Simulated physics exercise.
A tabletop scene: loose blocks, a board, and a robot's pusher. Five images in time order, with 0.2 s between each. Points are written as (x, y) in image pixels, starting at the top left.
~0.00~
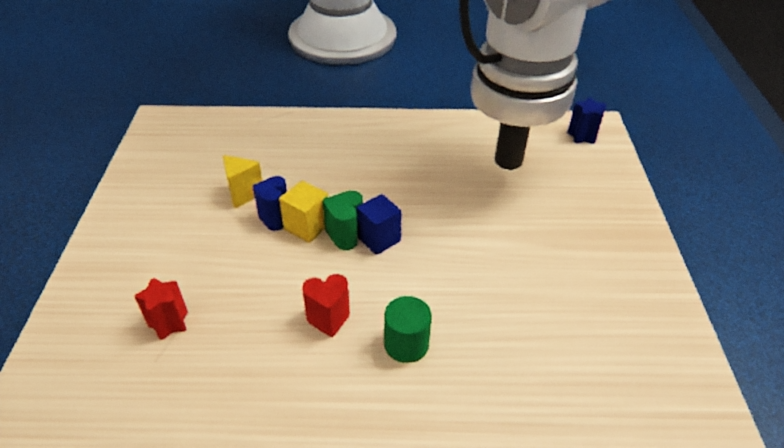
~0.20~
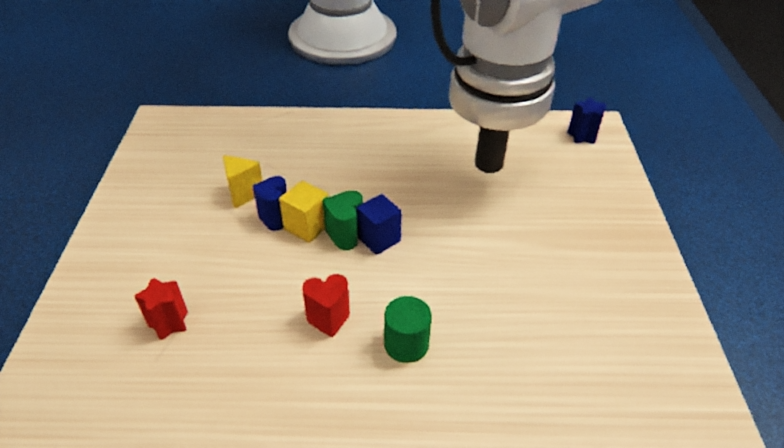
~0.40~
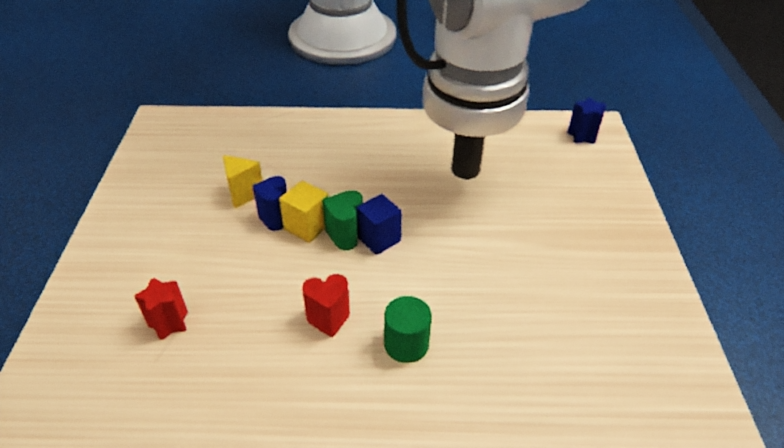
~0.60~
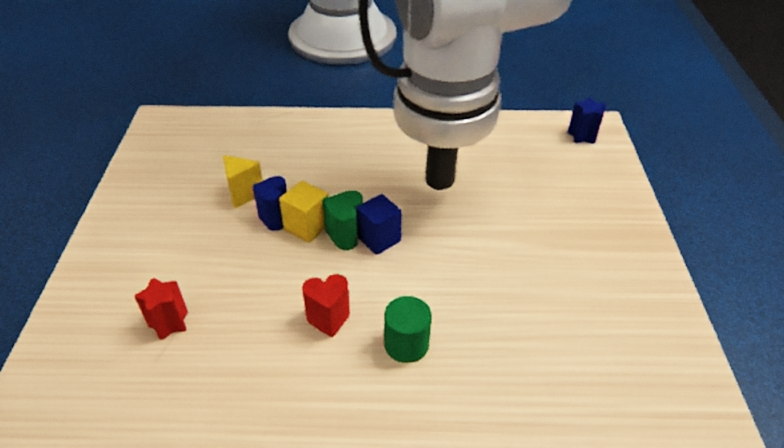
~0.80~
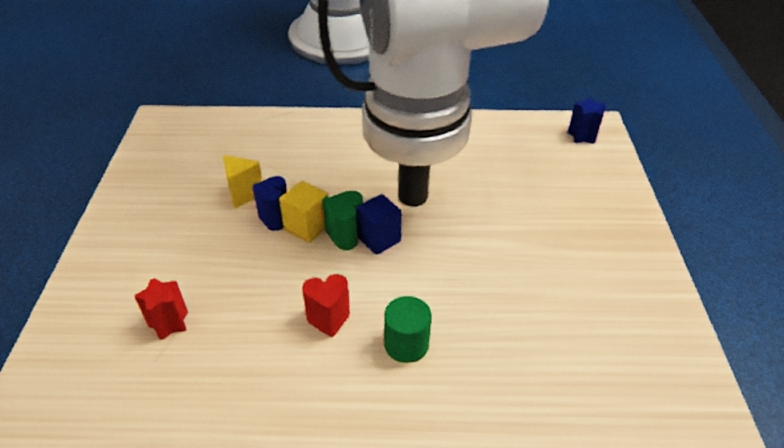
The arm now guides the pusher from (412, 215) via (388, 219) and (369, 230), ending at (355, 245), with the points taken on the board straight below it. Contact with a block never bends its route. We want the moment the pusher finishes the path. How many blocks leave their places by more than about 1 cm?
My count: 2.
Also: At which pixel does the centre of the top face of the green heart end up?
My best guess is (317, 220).
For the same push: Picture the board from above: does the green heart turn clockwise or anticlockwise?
The turn is clockwise.
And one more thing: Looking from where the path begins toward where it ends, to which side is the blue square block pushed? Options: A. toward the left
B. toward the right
Answer: A.
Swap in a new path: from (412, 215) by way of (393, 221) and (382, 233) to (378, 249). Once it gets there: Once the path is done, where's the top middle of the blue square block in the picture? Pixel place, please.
It comes to (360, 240).
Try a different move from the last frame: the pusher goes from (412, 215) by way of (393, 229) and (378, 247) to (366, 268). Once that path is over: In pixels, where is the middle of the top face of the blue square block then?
In the picture, it is at (337, 255).
On the path given first. Halfway along, pusher at (376, 207); green heart at (338, 208), turned 25° clockwise; blue square block at (372, 217), turned 30° anticlockwise.
At the end, pusher at (354, 229); yellow square block still; green heart at (317, 220), turned 75° clockwise; blue square block at (367, 237), turned 80° anticlockwise.
